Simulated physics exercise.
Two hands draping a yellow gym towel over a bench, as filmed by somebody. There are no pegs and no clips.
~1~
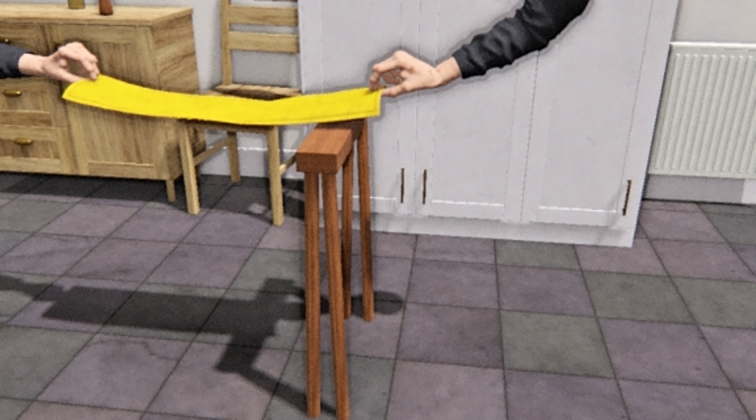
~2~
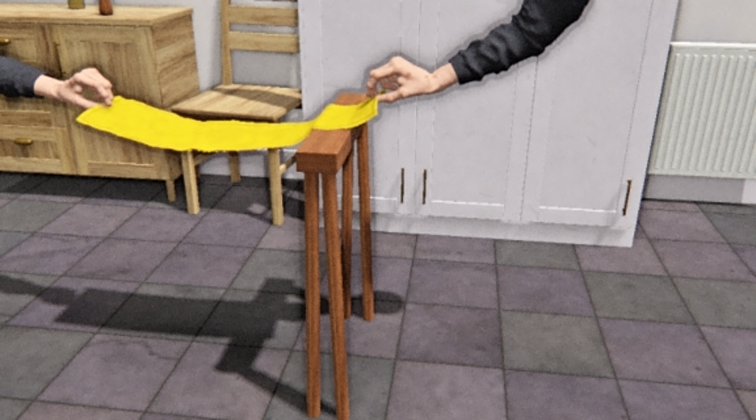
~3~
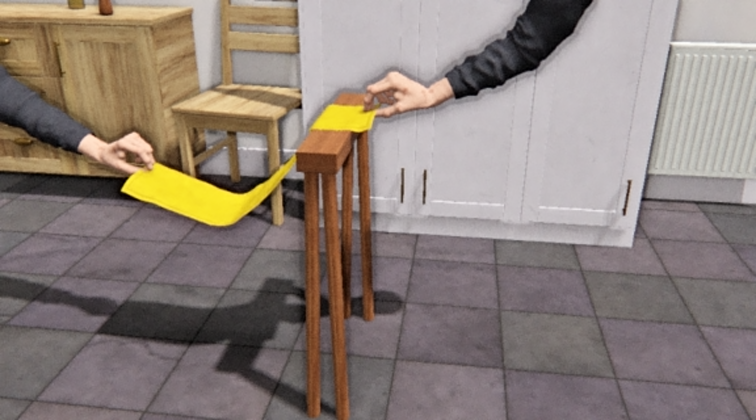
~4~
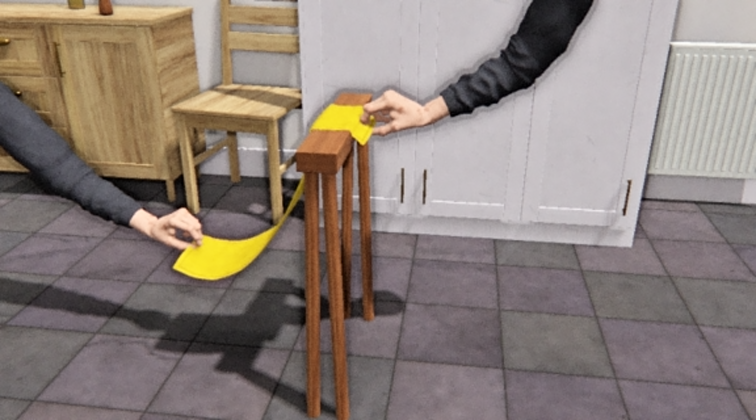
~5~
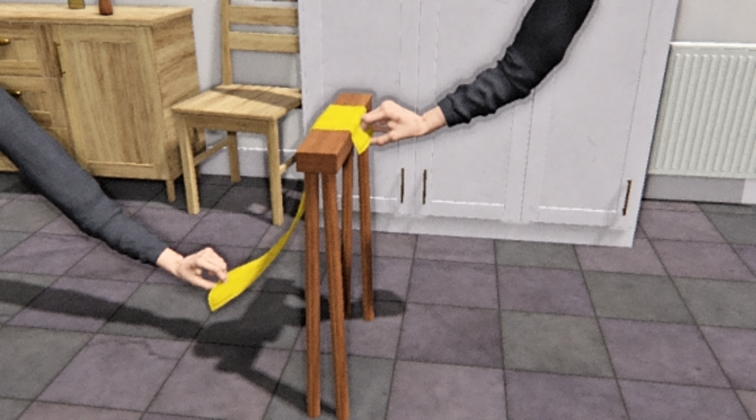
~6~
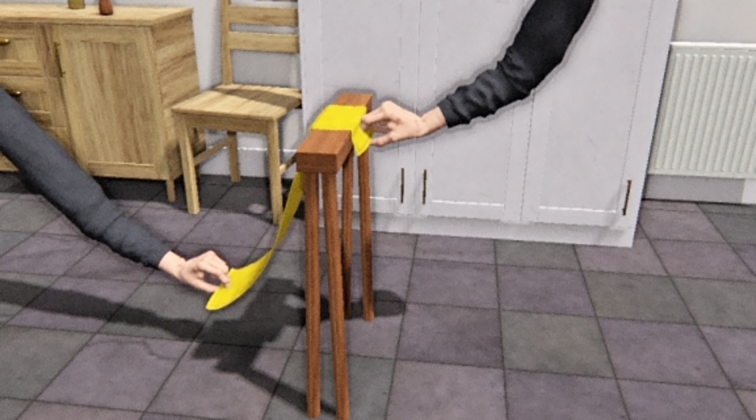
In a tiled room, two hands lower a yellow cloth over a narrow wooden bench.
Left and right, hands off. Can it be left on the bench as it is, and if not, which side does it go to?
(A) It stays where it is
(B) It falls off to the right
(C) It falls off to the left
Option C: It falls off to the left.
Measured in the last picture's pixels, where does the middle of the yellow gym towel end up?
When everything stops, it lies at (300, 357) in the last picture.
Then, 0.30 s later than the last view, gym towel clear of the top and falling near (298, 257).
Then, 0.56 s later than the last view, gym towel in a heap on the floor near (301, 355).
Finally, gym towel in a heap on the floor near (300, 356). The yellow gym towel slips off to the left.
